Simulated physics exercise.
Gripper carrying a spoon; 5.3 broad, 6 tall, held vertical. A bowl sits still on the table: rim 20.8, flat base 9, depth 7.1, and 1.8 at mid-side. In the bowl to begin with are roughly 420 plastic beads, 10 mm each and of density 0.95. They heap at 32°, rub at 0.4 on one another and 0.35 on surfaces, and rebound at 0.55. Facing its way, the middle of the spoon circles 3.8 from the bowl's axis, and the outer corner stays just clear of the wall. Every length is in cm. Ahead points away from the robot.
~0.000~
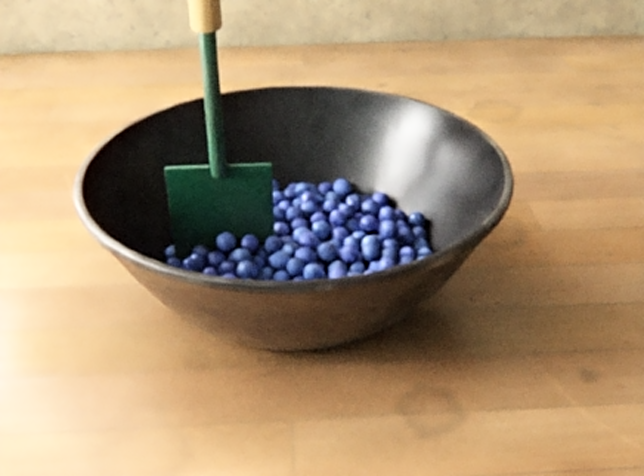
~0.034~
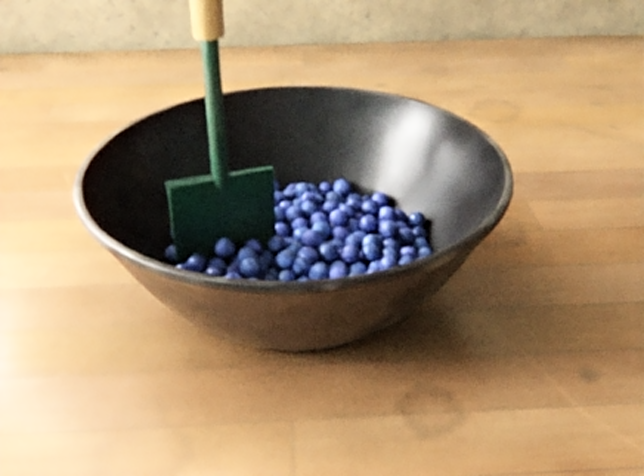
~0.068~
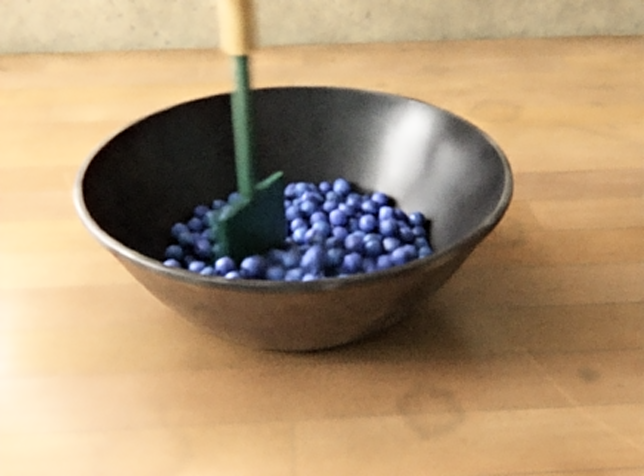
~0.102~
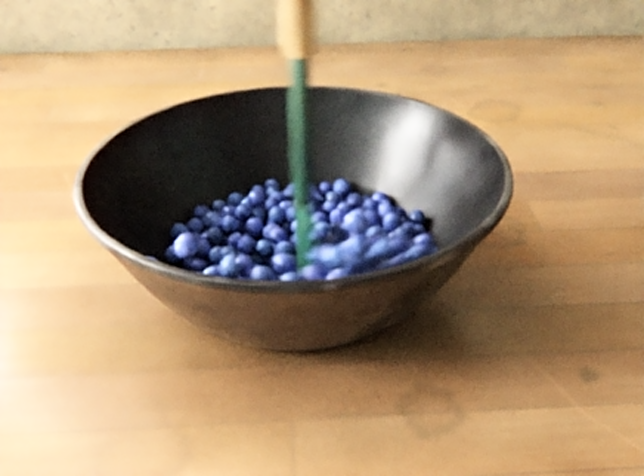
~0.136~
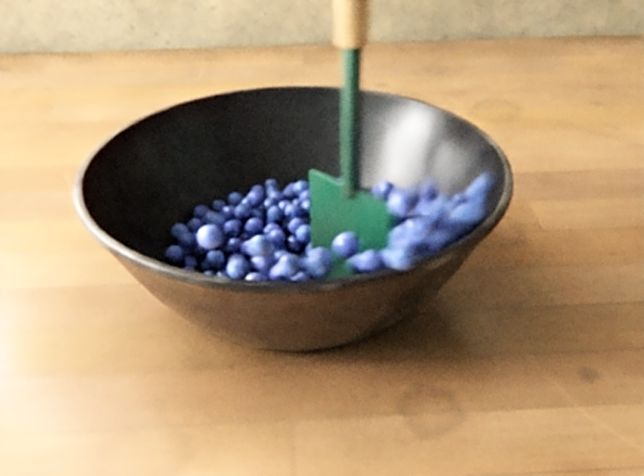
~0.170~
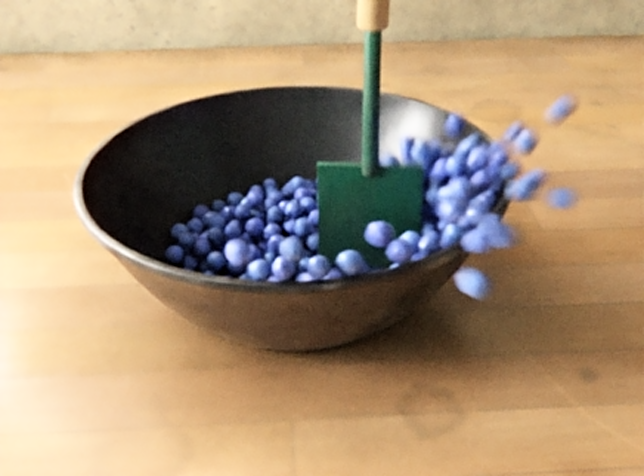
On a light wooden tabletop against a pale, mottled wall, seen from slightly above by a still camera, the view is close on one bowl. The wide, dark bowl holds a heap of blue beads, with a flat green blade on a wooden-handled shaft upright at its left. The tool turns and sweeps rightward through the beads, pushing them up the right side and flinging several over the rim.
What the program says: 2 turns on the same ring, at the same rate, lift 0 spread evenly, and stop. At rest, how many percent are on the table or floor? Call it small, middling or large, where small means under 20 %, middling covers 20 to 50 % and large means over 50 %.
I would call it middling.
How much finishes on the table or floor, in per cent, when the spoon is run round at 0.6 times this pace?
Close to 0 in a hundred.
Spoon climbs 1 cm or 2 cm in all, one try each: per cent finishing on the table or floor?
I'd say some 25 per cent, and some 20 per cent.
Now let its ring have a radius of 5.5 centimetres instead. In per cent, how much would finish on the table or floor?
That would give close to 10 per cent.
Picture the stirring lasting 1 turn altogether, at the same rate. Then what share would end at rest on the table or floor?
It would be around 25 per cent.
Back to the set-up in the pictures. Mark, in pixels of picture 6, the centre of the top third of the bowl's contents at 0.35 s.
Roughly at (162, 170).
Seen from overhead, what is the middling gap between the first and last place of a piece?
Some 11 cm.
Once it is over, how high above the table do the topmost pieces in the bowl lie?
I'd say close to 6.0 centimetres.
After 0.35 s, 22° round, highest piece 11 above the table; 334 in the bowl, 36 on the table or floor, 51 in flight or on the tool.
After 0.53 s, 232° round, highest piece 9 above the table; 305 in the bowl, 101 on the table or floor, 15 in flight or on the tool.
After 0.82 s, 0° round, highest piece 6 above the table; 292 in the bowl, 129 on the table or floor.
After 1.52 s, 0° round, highest piece 6 above the table; 292 in the bowl, 129 on the table or floor.
At rest, 292 in the bowl, 129 on the table or floor. That is 31 % on the table or floor.
